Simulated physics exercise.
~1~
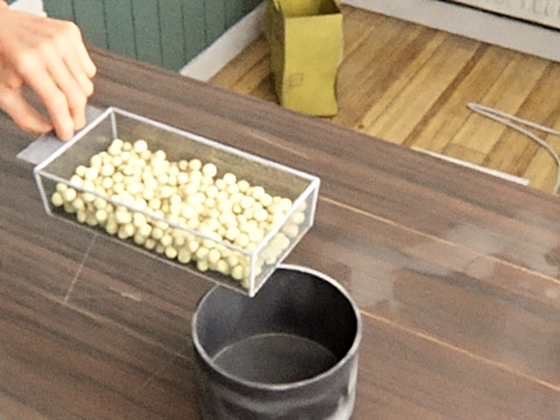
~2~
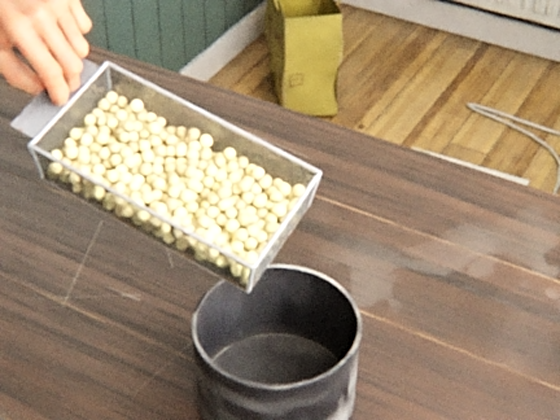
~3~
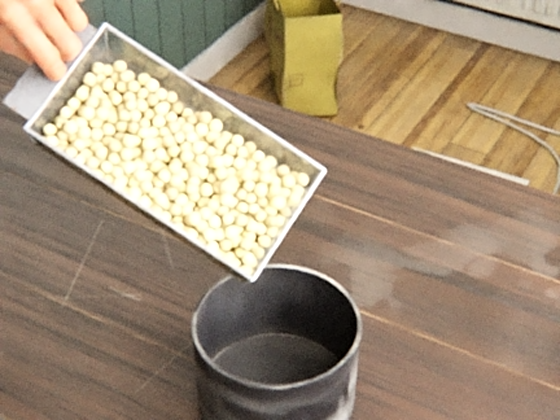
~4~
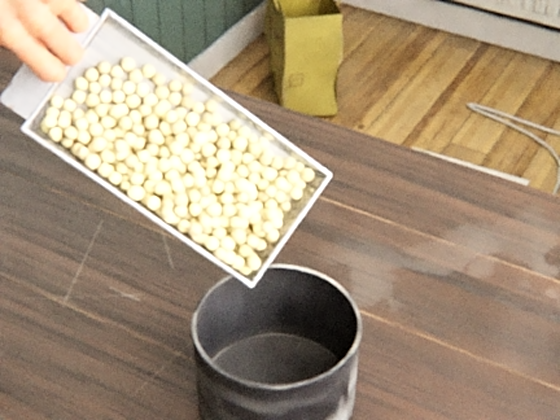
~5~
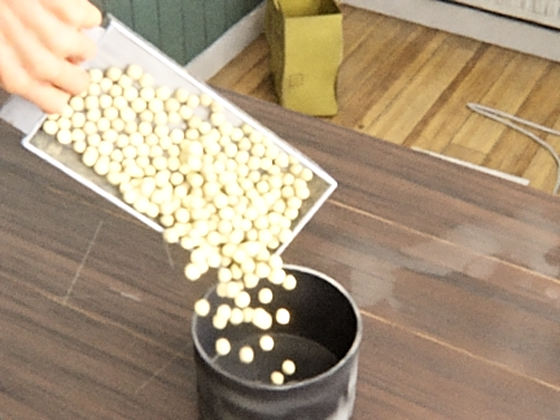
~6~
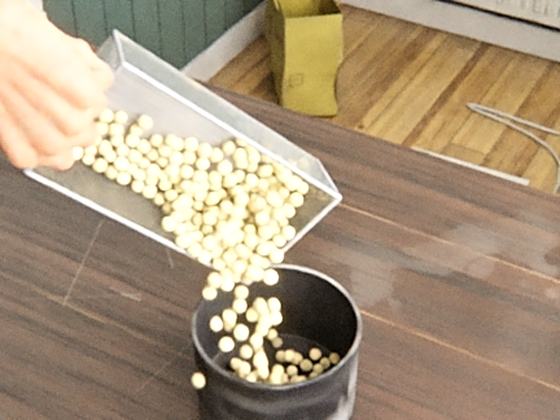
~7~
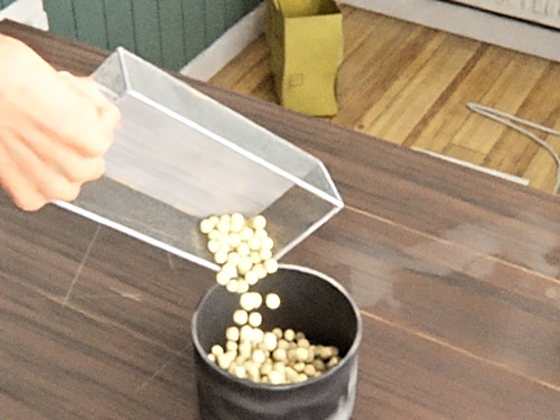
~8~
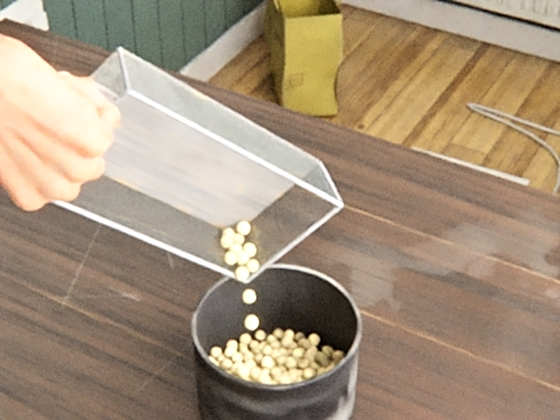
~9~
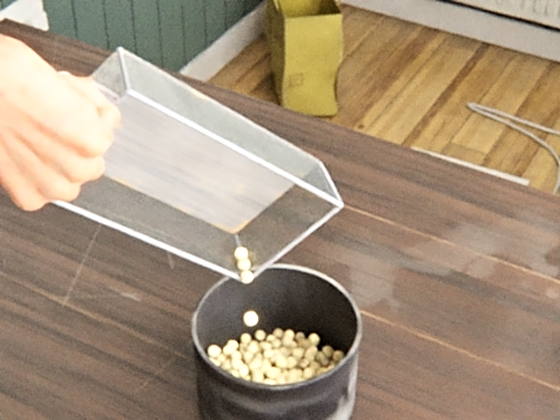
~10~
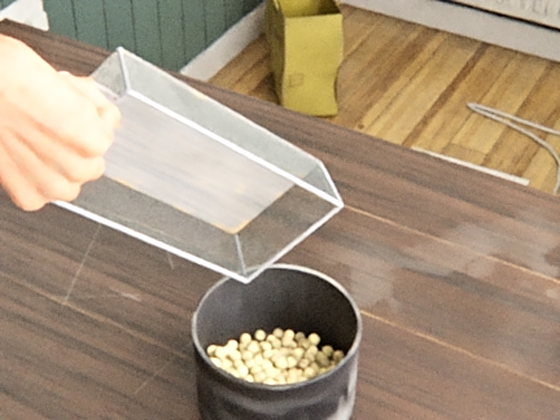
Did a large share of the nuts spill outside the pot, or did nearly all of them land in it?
Nearly all of the nuts landed in the pot, and no large share of them ended up outside it.
